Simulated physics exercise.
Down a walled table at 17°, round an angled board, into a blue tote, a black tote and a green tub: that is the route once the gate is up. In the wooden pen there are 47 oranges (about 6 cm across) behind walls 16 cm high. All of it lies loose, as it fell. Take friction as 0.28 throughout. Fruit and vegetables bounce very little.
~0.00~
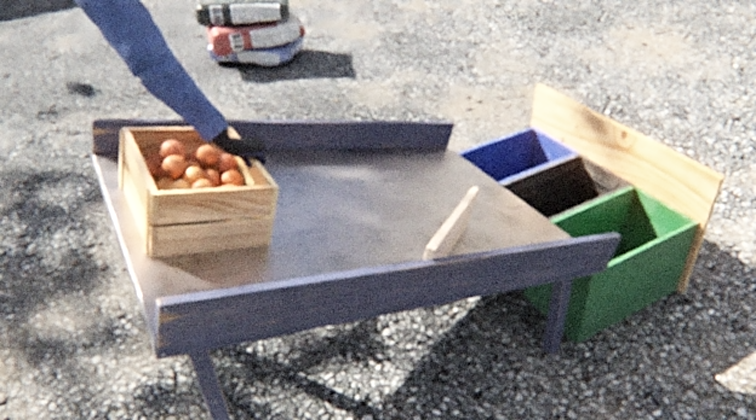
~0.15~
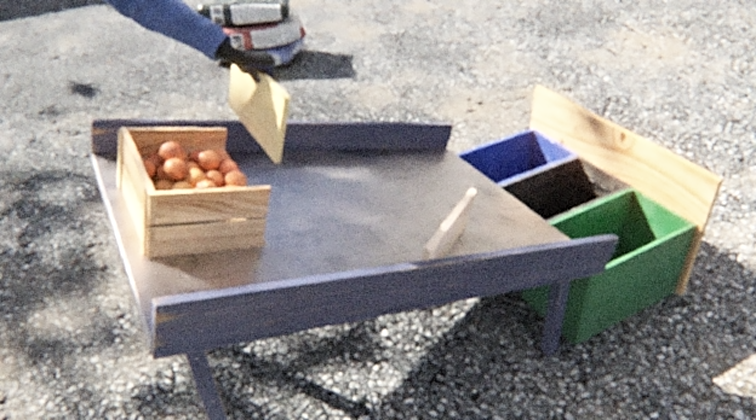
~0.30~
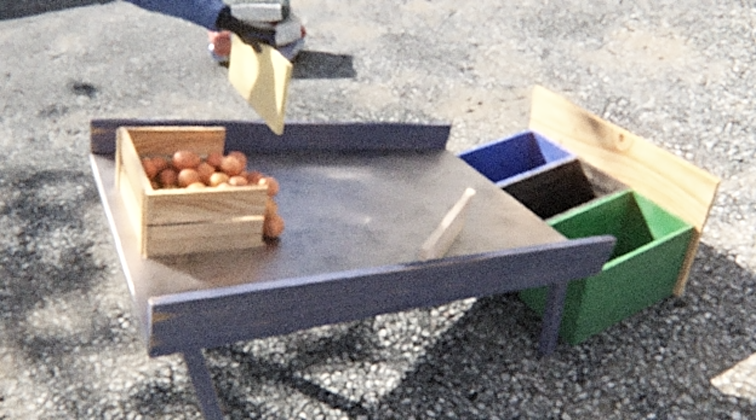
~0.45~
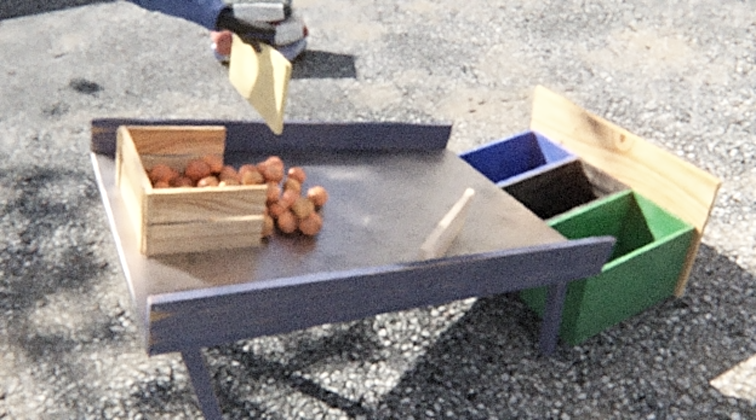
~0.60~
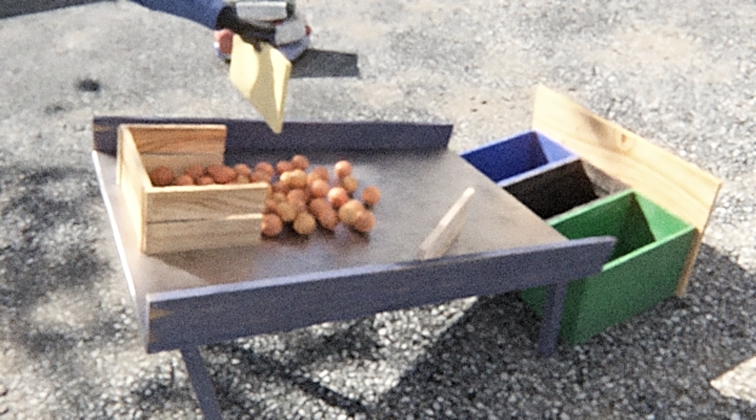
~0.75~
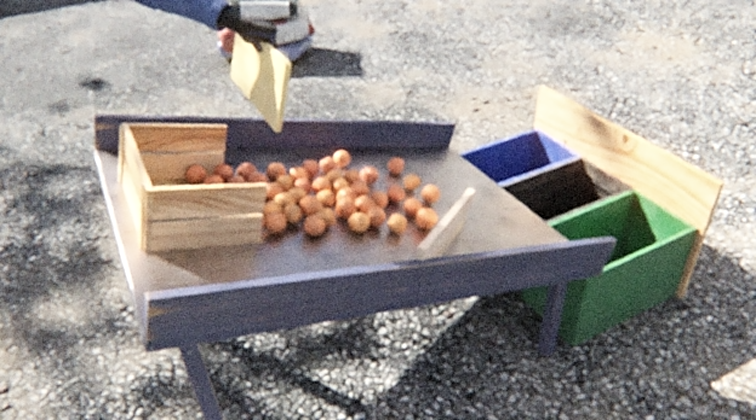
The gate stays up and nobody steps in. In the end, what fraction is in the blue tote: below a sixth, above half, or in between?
Between a sixth and a half of the oranges end in the blue tote.
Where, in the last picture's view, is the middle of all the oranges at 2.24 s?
Near (562, 232).
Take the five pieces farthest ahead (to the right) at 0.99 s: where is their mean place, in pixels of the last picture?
Near (504, 182).
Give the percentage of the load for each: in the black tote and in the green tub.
Roughly 65 and 0 per cent.
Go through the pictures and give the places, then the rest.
In the first picture (we follow the rim corner now nearest the camera), wooden pen at (158, 193); blue tote at (484, 188); nothing out yet.
Wooden pen at (156, 193), in the second picture.
Wooden pen at (153, 192); 9 out, the lowest orange at (255, 181), in the third picture.
Wooden pen at (153, 192); 21 out, the lowest orange at (317, 197), in the fourth picture.
Wooden pen at (153, 190); 32 out, the lowest orange at (371, 196), in the fifth picture.
Wooden pen at (153, 188); blue tote at (484, 190); 39 out, the lowest orange at (431, 194), in the sixth picture.
After 0.99 s, 44 on the slope and 3 in the air.
After 1.29 s, 5 in the blue tote, 11 in the black tote, 26 on the slope and 5 in the air.
After 1.70 s, 13 in the blue tote, 28 in the black tote, 2 on the slope and 4 in the air.
Final count (at 2.24 s), 16 in the blue tote and 31 in the black tote. Asked share, 16 of 47, 34 per cent.
